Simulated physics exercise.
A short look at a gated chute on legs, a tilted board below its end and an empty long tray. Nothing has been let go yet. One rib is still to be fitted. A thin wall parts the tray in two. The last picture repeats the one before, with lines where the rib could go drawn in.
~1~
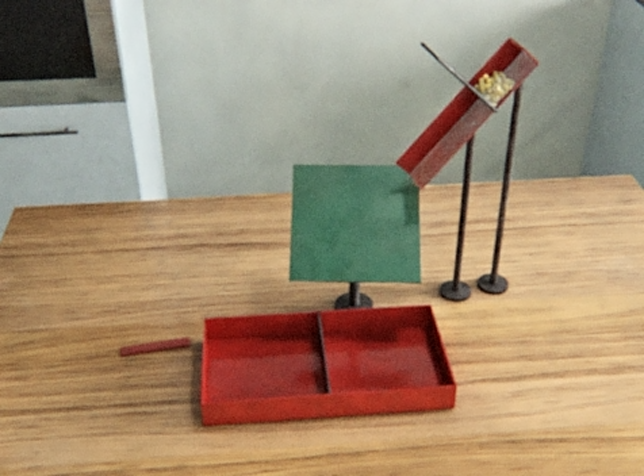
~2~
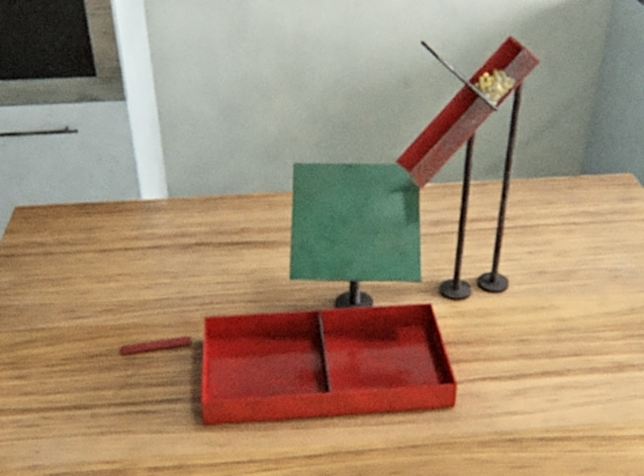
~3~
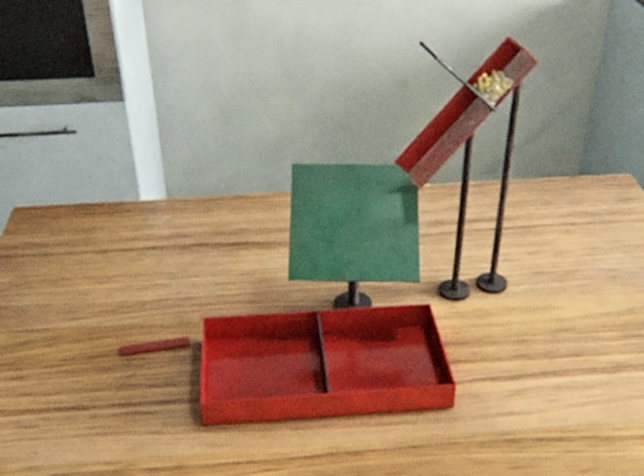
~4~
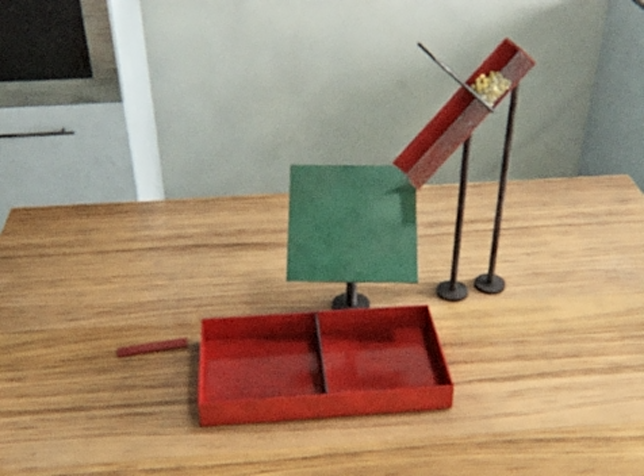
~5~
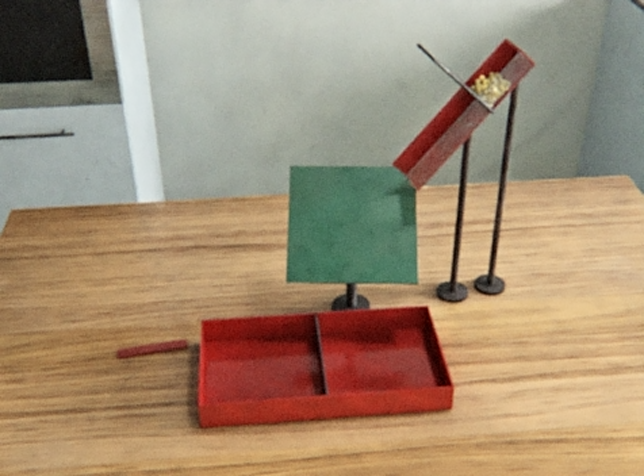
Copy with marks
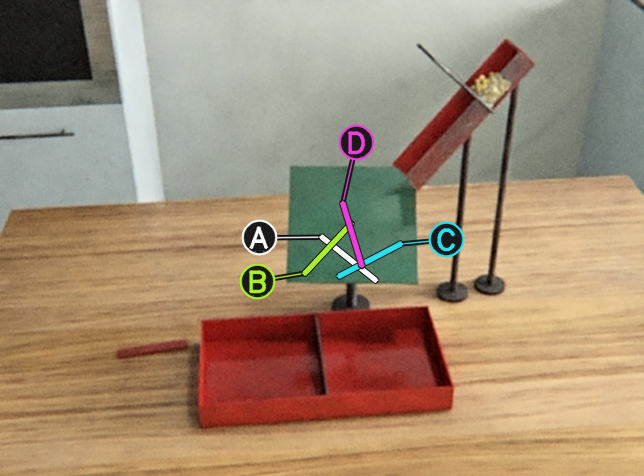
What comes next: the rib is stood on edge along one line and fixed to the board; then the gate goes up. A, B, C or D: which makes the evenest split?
Best: B.
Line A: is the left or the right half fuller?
The right half.
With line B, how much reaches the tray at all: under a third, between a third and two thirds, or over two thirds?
Over two thirds.
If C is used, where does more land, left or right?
Left.
On the marked copy, line A from (321, 237) to (375, 280); line B from (351, 223) to (304, 273); line C from (400, 243) to (339, 276); line D from (342, 203) to (361, 265).
With A, of what is caught, about a tenth in the left half, almost all in the right.
With B, of what is caught, roughly half in the left half, roughly half in the right.
With C, of what is caught, almost all in the left half, just a few in the right.
With D, of what is caught, not one piece in the left half, every piece in the right.
